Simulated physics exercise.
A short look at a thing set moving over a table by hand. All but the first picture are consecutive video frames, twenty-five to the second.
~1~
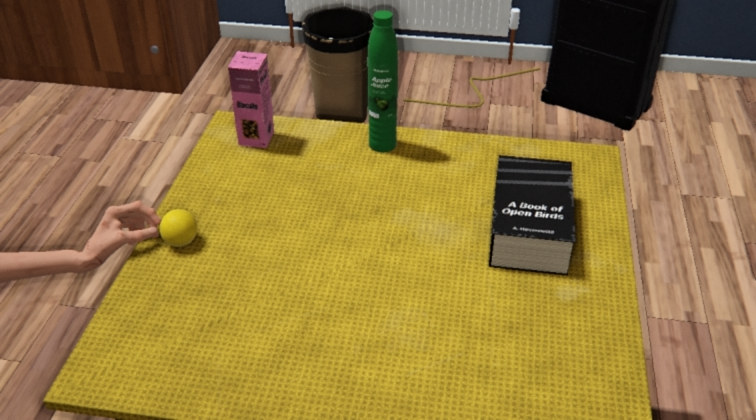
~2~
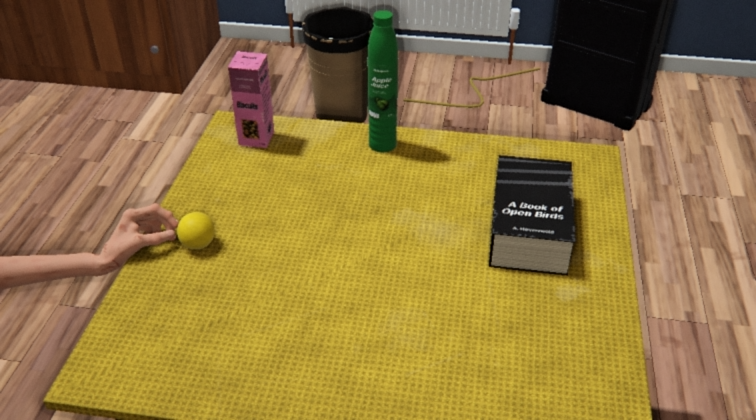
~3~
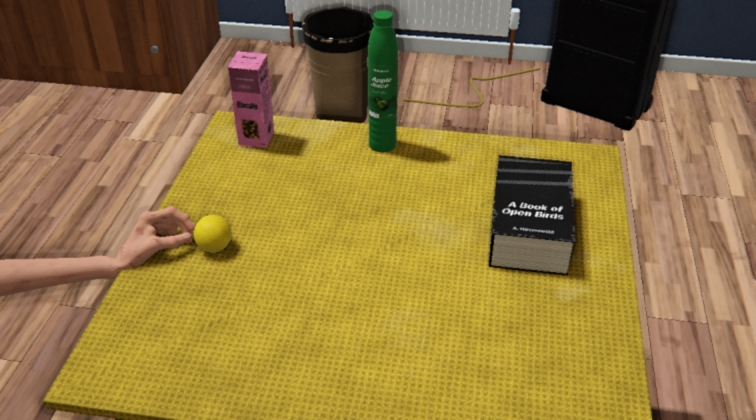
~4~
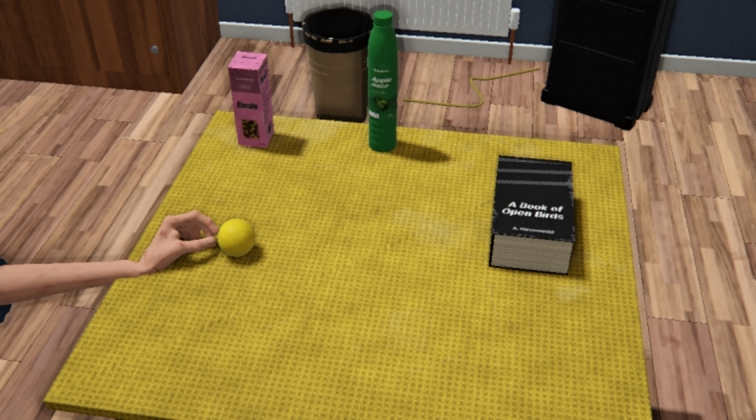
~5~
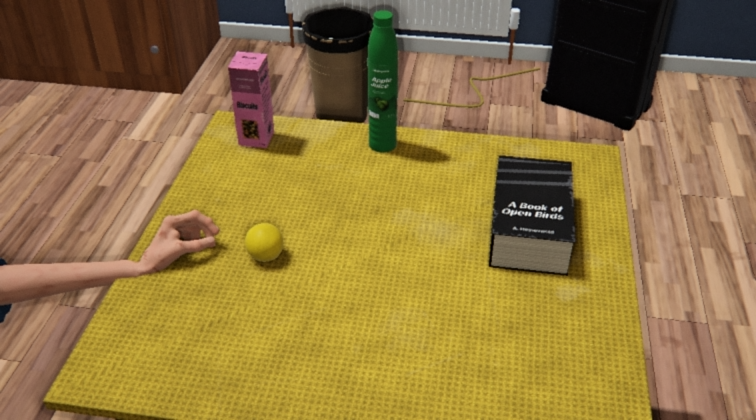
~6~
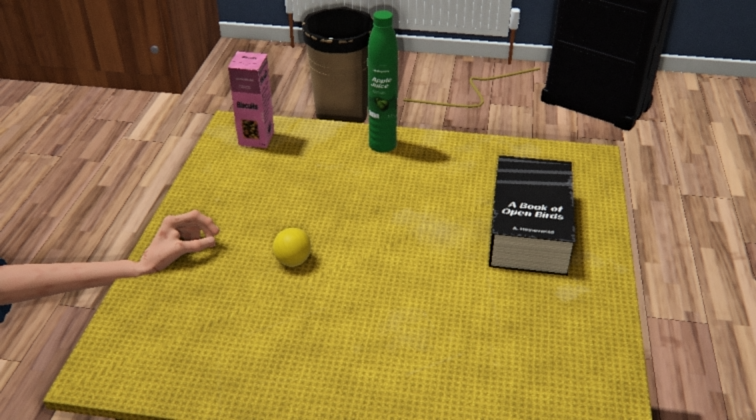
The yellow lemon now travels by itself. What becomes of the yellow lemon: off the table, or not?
The yellow lemon goes over the edge.
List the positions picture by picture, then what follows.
The first picture shows under the hand; yellow lemon (179, 228).
The second picture shows under the hand; yellow lemon (196, 231).
The third picture shows under the hand; yellow lemon (213, 233).
The fourth picture shows yellow lemon (237, 238).
The fifth picture shows yellow lemon (264, 243) rolled about its own width.
The sixth picture shows yellow lemon (292, 247) rolled about its own width.
Then, 0.20 s after the last picture, yellow lemon rolled well along near (433, 271).
Then, 0.40 s after the last picture, yellow lemon rolled well along near (578, 295).
Then, 0.70 s after the last picture, yellow lemon now off the table.
Then, 0.90 s after the last picture, things are still on the move.
By the end, off the table, yellow lemon.
